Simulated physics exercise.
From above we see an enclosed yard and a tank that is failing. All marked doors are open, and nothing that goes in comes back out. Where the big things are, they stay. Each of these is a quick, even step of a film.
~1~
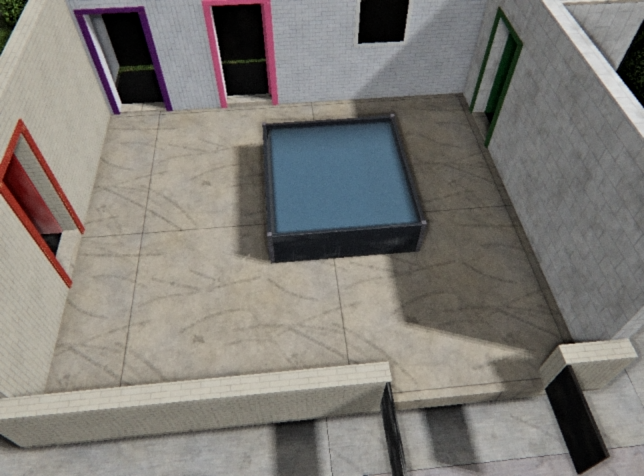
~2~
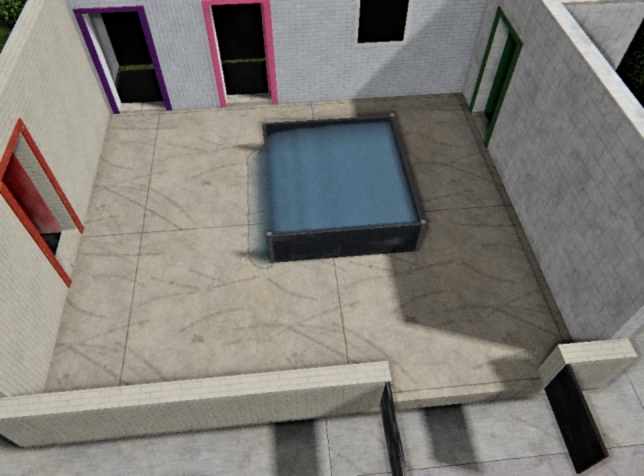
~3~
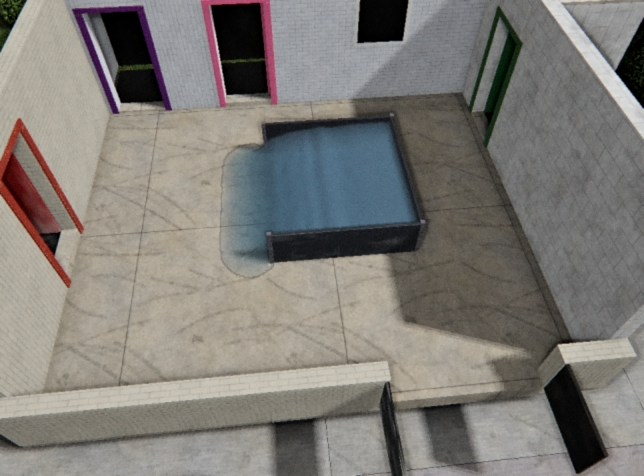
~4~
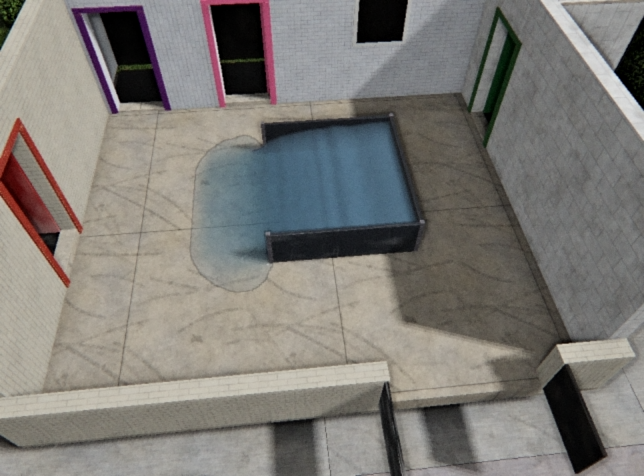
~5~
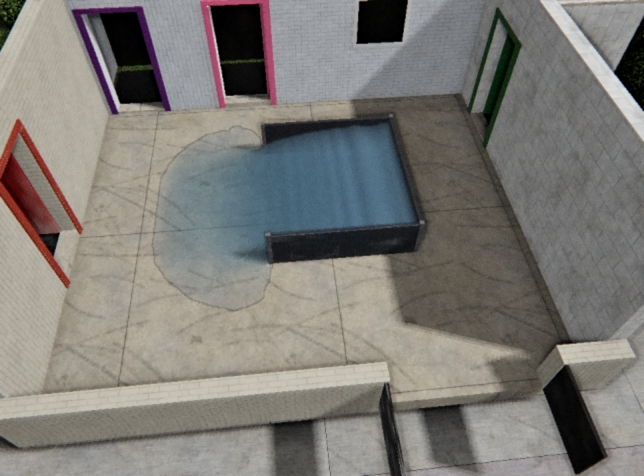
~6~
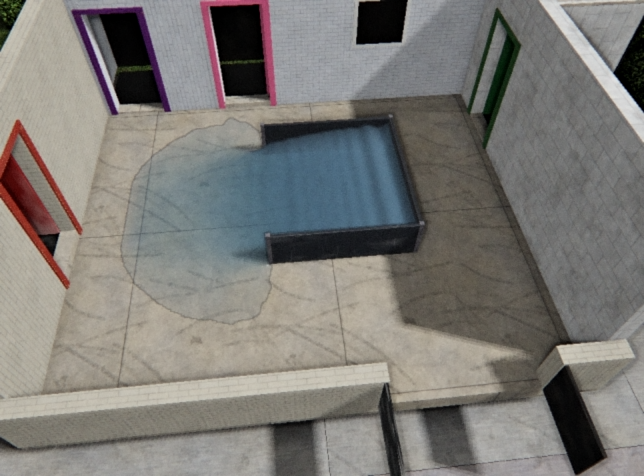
Blue water pouring from the open left side of a dark square tank and spreading leftward across a walled courtyard's pale floor.
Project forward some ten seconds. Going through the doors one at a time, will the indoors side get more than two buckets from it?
Purple door: More than two buckets; green door: More than two buckets; pink door: Two buckets at most; red door: More than two buckets.
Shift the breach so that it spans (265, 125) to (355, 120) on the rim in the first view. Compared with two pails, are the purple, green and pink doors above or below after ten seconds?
Purple: Exceeds the limit; green: Exceeds the limit; pink: Exceeds the limit.
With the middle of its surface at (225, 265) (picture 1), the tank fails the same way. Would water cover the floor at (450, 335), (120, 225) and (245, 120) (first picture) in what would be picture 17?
Log: No flood; flood; no flood.
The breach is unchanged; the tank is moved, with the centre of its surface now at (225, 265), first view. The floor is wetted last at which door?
It's the green door that is reached last.
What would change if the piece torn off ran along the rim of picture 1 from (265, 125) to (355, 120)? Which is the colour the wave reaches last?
It's the door marked red.
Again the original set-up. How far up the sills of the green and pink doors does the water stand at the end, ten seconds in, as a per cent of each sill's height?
About 260 and 60 %.
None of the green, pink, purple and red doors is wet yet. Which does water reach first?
The one in red.
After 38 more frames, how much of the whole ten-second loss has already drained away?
Roughly 75 percent of it.
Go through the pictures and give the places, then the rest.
Still water in the water tank at (337, 173), in the first frame.
The front is at (268, 265), out from the gap at (270, 193), in the second frame.
Water pours out at (270, 195) and has run to (252, 273), in the third frame.
The front is at (224, 282), out from the gap at (269, 196), in the fourth frame.
Water pours out at (269, 197) and has run to (187, 289), in the fifth frame.
Water pours out at (269, 197) and has run to (129, 261), in the sixth frame.
A moment on, water covers 35 % of the floor; the purple door not reached, the green door not reached, the pink door wet at the sill, nothing in, the red door under two buckets in.
Next, water covers 40 % of the floor; the purple door under two buckets in, the green door not reached, the pink door wet at the sill, nothing in, the red door over two buckets in.
Then, water covers 45 % of the floor; the purple door far over two buckets in, the green door not reached, the pink door wet at the sill, nothing in, the red door far over two buckets in.
Later, water covers 85 % of the floor; the purple door far over two buckets in, the green door not reached, the pink door wet at the sill, nothing in, the red door far over two buckets in.
In the end, water covers 100 % of the floor; the purple door far over two buckets in, the green door over two buckets in, the pink door wet at the sill, nothing in, the red door far over two buckets in.
